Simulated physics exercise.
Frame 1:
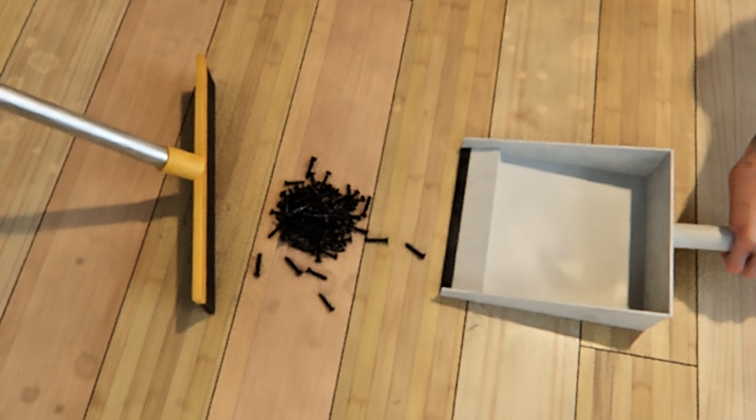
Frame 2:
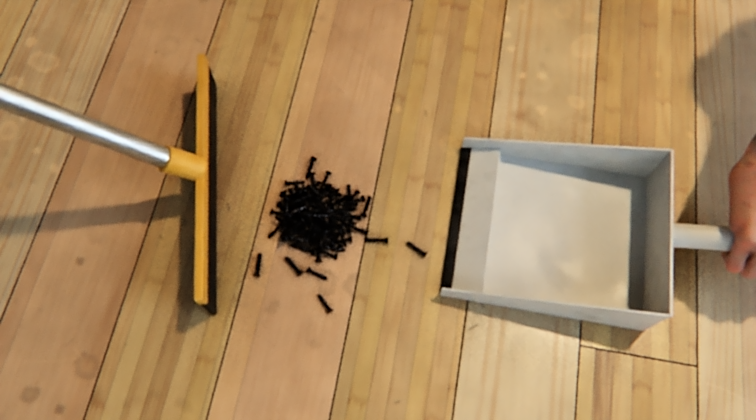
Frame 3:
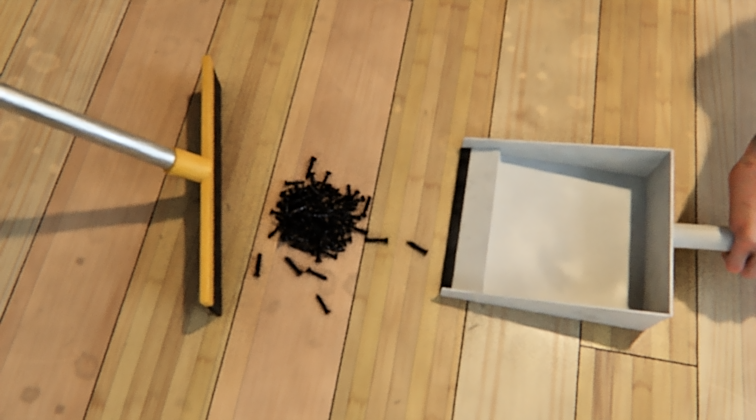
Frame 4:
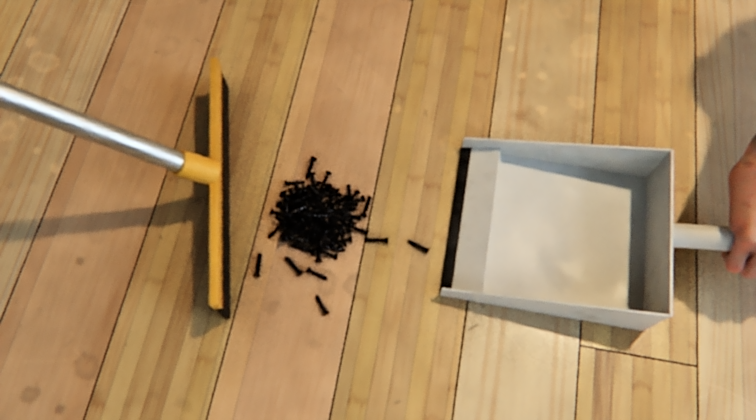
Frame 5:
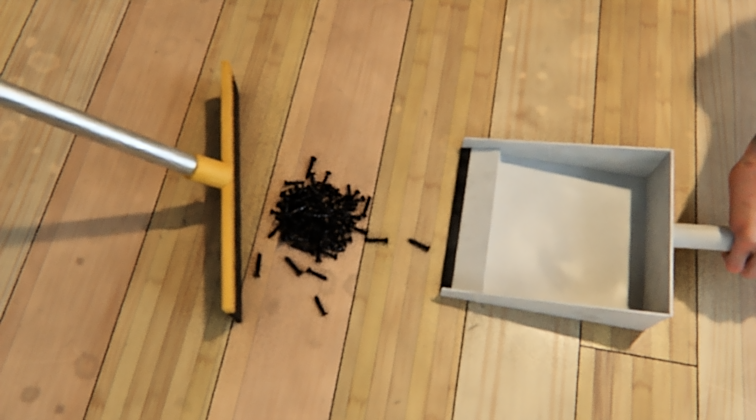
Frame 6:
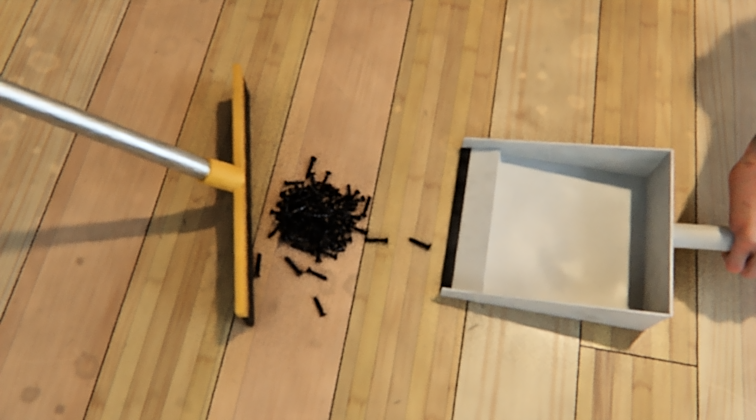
A yellow squeegee-like blade on a metal pole slid slowly a short way right across a wooden floor toward a pile of small black screws, while a hand held a pale dustpan still.
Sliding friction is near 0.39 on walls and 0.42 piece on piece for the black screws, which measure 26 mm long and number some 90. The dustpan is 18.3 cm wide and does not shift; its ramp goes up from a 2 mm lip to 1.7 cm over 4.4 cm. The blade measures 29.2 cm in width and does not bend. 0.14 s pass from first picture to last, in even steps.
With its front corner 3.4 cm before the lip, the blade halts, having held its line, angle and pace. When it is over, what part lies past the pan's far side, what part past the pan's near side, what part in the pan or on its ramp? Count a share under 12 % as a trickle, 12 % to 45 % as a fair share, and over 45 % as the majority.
Past the pan's far side: A trickle. Past the pan's near side: A trickle. In the pan or on its ramp: A trickle.
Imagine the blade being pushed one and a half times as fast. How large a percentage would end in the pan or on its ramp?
Then around 10 per cent.
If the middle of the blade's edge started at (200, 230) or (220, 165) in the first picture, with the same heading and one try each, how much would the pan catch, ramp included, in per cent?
Close to 0 in a hundred, then close to 0 in a hundred.
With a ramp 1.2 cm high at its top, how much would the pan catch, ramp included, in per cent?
With that ramp, near 0 per cent.
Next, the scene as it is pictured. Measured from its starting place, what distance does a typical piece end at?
10 cm or thereabouts.
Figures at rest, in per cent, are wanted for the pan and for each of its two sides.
Far side 0, near side 5, pan 0.
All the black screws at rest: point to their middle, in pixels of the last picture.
Look around (410, 232) in the last picture.
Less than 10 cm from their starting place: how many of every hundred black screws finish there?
Around 35 per cent, give or take.
Then, 0.17 s after the last picture, middle of the blade 15 cm from the lip; 0 % over the lip, far side 0 %, near side 5 %.
Then, 0.28 s after the last picture, middle of the blade 10 cm from the lip; 0 % over the lip, far side 0 %, near side 5 %.
Then, 0.52 s after the last picture, middle of the blade 7 cm from the lip; 0 % over the lip, far side 0 %, near side 5 %.
In the end, far side 0 %, near side 5 %, pan 0 %, in front of the lip or behind the blade 90 %.
